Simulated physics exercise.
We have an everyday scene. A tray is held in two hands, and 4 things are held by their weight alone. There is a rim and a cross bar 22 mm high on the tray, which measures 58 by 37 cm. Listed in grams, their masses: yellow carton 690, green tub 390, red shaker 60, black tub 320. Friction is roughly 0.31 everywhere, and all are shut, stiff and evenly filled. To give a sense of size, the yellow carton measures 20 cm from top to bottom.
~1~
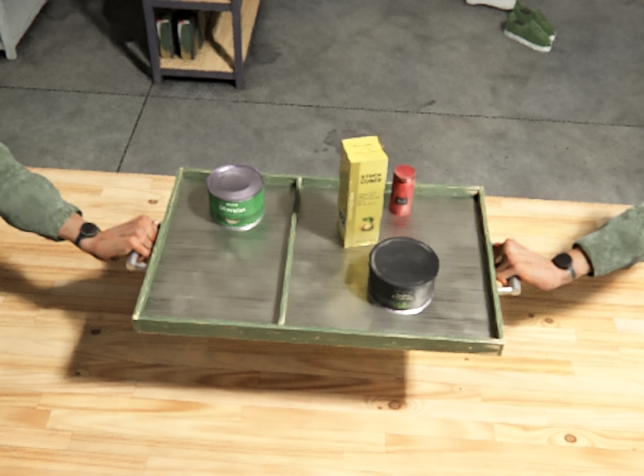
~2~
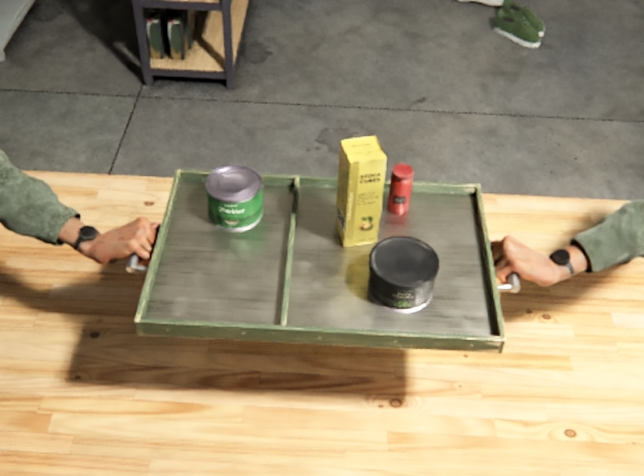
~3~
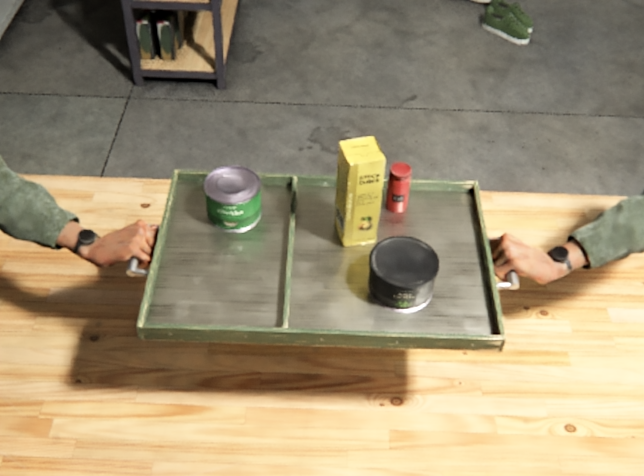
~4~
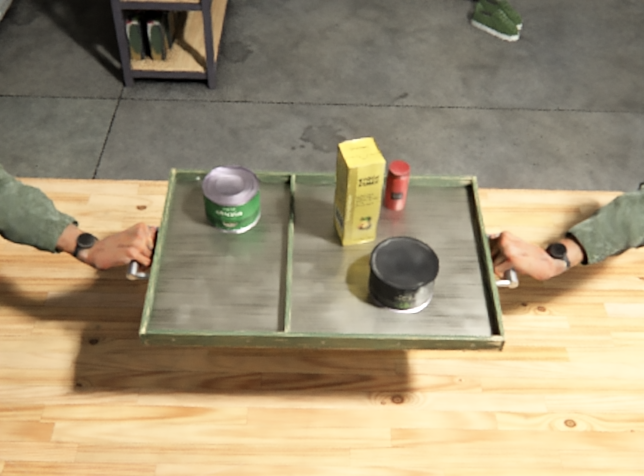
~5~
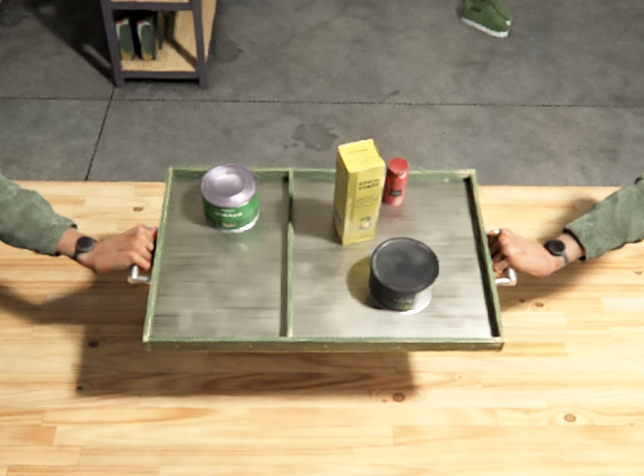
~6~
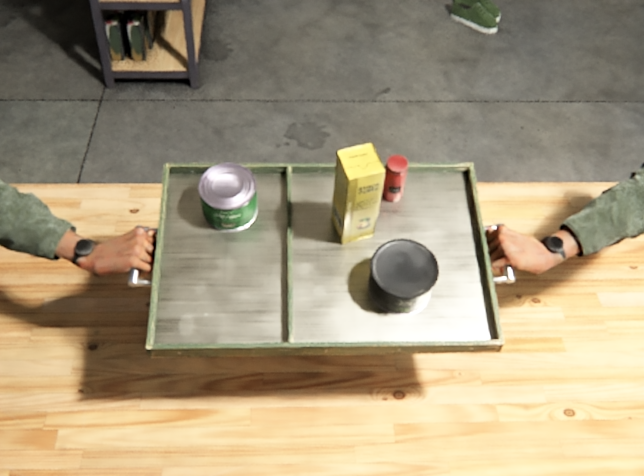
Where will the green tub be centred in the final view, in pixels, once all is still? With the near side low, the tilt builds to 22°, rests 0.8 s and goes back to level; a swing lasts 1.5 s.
Centred near (223, 298).
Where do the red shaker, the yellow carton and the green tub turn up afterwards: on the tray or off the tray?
Observed: Red shaker remains in bounds; yellow carton exits its support; green tub remains in bounds.
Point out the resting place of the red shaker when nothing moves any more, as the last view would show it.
It settles somewhere near (404, 254).
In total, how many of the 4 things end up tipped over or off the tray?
Total count: 1.
Then, 0.70 s past the last view, tray tilted 22°, near edge down; green tub shifted 6 cm near (228, 224); yellow carton shifted 7 cm; red shaker shifted 6 cm.
Then, 1.00 s past the last view, tray tilted 22°, near edge down; green tub shifted 19 cm near (226, 293); yellow carton tipped 65° against what carries it; red shaker shifted 18 cm.
Then, 1.90 s past the last view, tray tilted 19°, near edge down; yellow carton now off the tray; green tub shifted 24 cm near (225, 317); red shaker shifted 18 cm.
Finally, off the tray, yellow carton; not toppled but over 5 cm from the start, green tub, red shaker and black tub. In the last view, green tub near (223, 298).
